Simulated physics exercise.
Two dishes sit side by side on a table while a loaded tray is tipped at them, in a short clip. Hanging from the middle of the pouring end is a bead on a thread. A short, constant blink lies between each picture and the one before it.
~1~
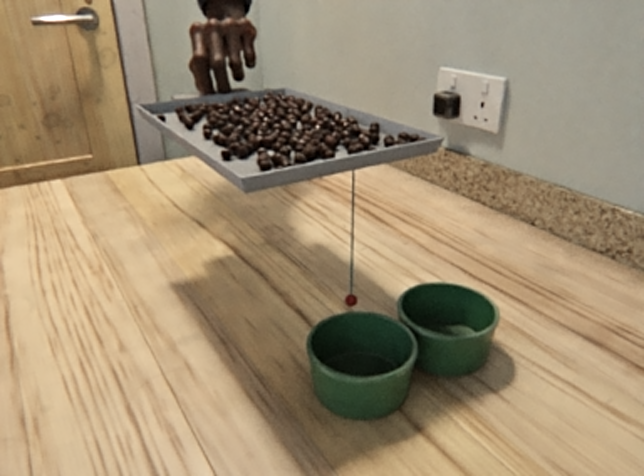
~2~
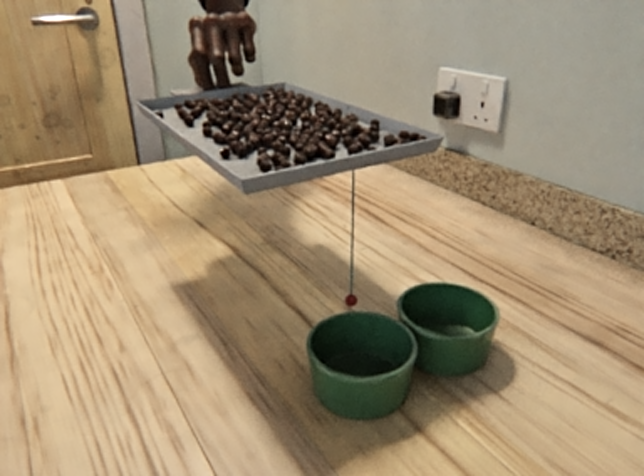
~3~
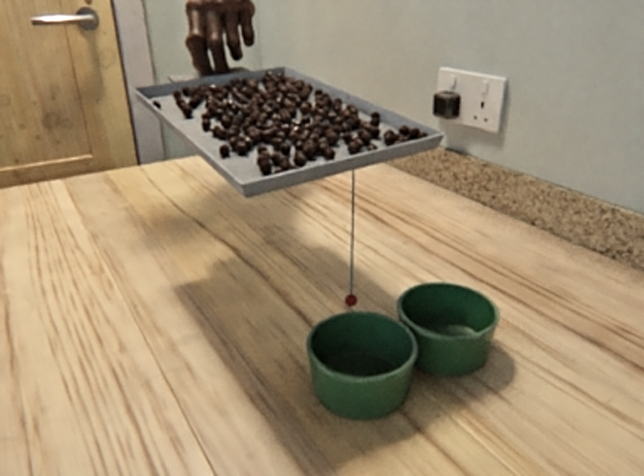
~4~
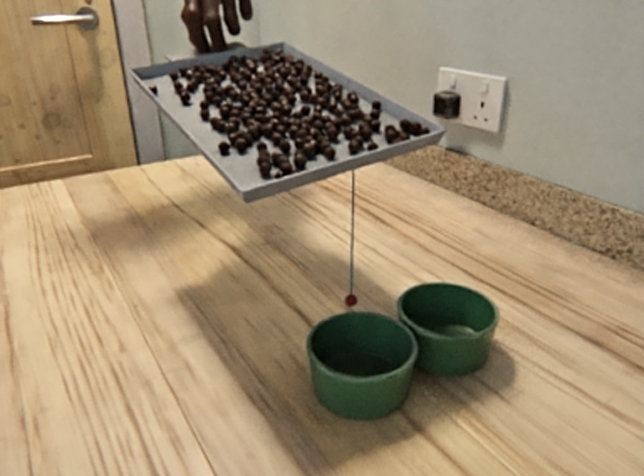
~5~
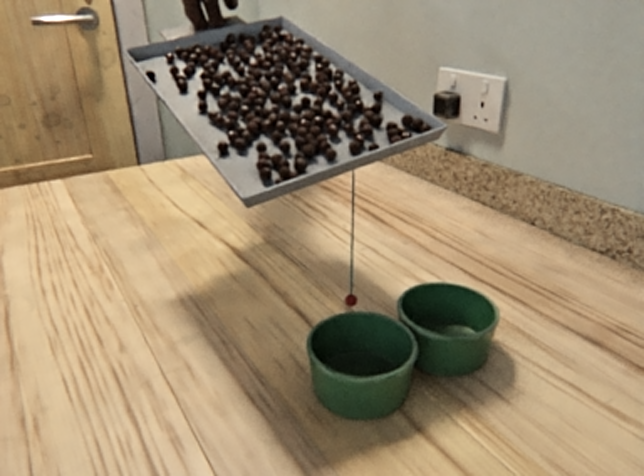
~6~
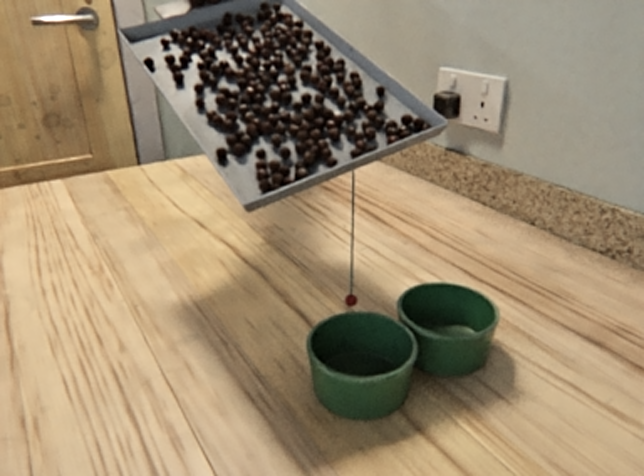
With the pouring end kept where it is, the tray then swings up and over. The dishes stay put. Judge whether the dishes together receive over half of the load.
Most of it finds no dish.
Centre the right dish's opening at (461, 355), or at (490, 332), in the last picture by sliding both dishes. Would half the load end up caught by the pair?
Well, the minor share the first time and the minor share the second time.
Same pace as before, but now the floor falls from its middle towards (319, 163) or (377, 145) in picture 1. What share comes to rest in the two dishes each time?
About 30 and 70 percent.
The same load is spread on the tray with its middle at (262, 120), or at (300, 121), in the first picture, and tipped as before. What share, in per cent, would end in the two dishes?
First case around 10 %, second case around 10 %.
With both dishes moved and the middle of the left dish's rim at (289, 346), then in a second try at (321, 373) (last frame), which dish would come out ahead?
Well, the left-side one at the first spot and the left-side one at the second.
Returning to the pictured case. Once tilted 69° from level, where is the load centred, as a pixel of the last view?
Somewhere about (284, 288).
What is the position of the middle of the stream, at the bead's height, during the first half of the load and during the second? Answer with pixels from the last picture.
(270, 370), then (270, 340).
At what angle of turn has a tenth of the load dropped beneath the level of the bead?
My estimate is some 65 degrees.
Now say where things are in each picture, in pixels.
Corners of the pouring end at (245, 175) and (438, 137), level; middle of the load at (284, 125), chocolate balls; left dish at (394, 391); right dish at (481, 349); bead on its thread at (351, 300), in the first picture.
Corners of the pouring end at (245, 176) and (438, 136), level; middle of the load at (284, 123), in the second picture.
Corners of the pouring end at (245, 180) and (438, 133), tipped barely, lowest at the left corner; middle of the load at (283, 114), in the third picture.
Corners of the pouring end at (245, 187) and (439, 129), tipped a little, lowest at the left corner; middle of the load at (283, 102), in the fourth picture.
Corners of the pouring end at (246, 193) and (441, 125), tipped clearly, lowest at the left corner; middle of the load at (282, 91), about a quarter on the move, in the fifth picture.
Corners of the pouring end at (246, 199) and (442, 121), tipped clearly, lowest at the left corner; middle of the load at (282, 84), all on the move; left dish at (394, 391); right dish at (481, 349), in the sixth picture.
Soon, tray tipped steeply; about a third on the tray; a small part in the left dish; about a quarter outside both; about half in the air.
A while on, tray tipped past a quarter turn; a stray few on the tray; a small part in the left dish; most outside both; a stray few in the air.
Towards the end, tray tipped past a quarter turn; a small part in the left dish; most outside both.
Finally, tray tipped past a quarter turn; a small part in the left dish; none in the right dish; most outside both.
